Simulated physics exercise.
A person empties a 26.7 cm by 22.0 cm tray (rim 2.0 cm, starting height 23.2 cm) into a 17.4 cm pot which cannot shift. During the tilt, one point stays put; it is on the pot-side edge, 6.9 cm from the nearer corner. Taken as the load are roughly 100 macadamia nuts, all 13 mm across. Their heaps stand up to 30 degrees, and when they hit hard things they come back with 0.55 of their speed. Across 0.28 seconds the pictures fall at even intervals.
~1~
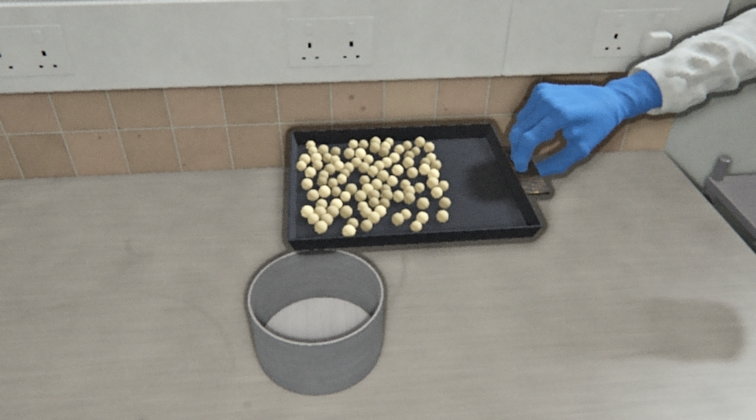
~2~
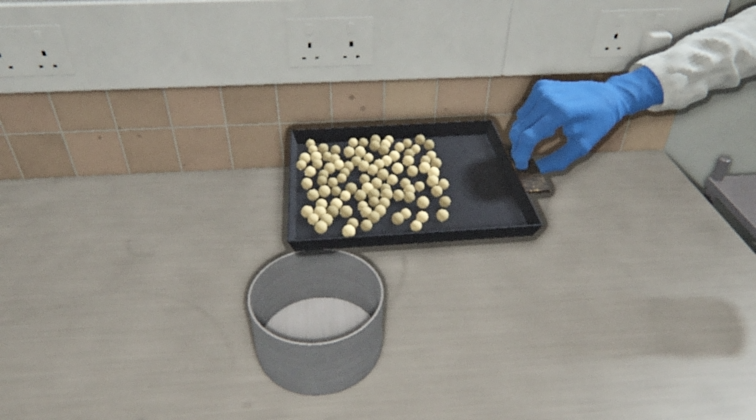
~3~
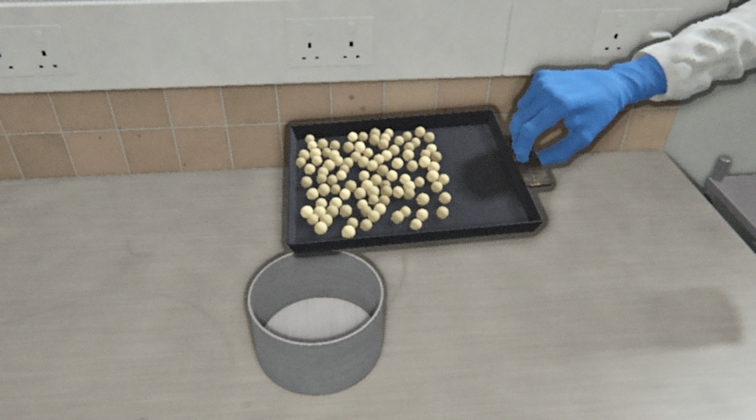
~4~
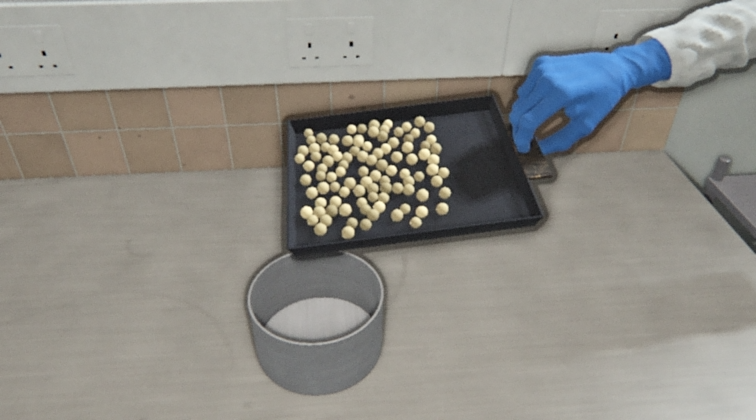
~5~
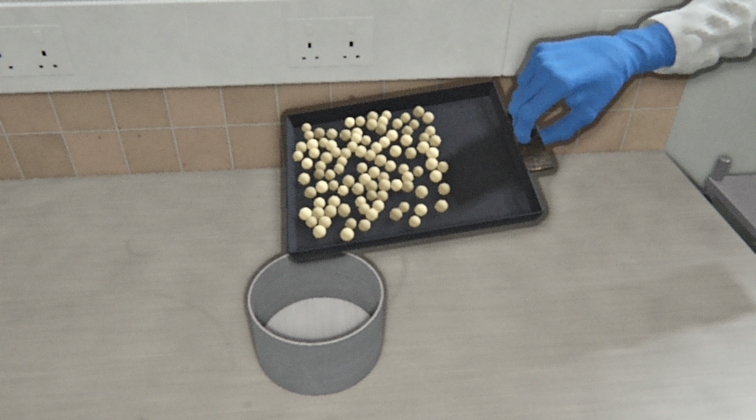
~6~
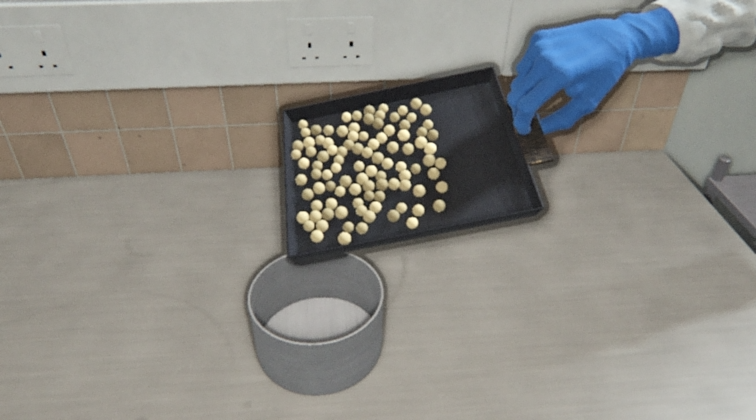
To begin with, a blue-gloved hand holds the right side of a dark tray of pale round nuts, level on a counter behind a grey pot. The hand then gradually raises that right side, tilting the tray toward its left front corner beside the pot, while the nuts stay largely in place on it.
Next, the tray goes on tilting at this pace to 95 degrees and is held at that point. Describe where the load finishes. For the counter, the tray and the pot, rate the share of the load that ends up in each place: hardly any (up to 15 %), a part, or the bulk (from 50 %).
Share of the load - the counter: A part, the tray: Hardly any, the pot: The bulk.
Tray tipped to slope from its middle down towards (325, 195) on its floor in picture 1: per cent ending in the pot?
I'd say close to 15 %.
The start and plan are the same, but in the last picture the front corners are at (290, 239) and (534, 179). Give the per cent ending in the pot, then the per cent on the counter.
Pot 30; counter 70.
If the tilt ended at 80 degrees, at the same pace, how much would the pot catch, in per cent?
Then about 55 per cent.
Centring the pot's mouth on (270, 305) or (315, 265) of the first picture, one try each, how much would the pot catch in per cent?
65 % and 0 %.
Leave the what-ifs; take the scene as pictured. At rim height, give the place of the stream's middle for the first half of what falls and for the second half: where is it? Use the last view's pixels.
Near (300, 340) at first, near (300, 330) afterwards.
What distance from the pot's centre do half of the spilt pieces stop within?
Close to 26 cm, give or take.
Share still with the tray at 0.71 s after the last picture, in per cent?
Load share: Around 90%.
Then, 0.43 s after the last picture, tilt 56 degrees; the tray holds 100 %, the pot 0 %.
Then, 0.71 s after the last picture, tilt 79 degrees; the tray holds 90 %, the pot 0 %.
Then, 1.10 s after the last picture, tilt 95 degrees; the tray holds 0 %, the pot 50 %.
In the end, counter 45 %, tray 0 %, pot 55 %.
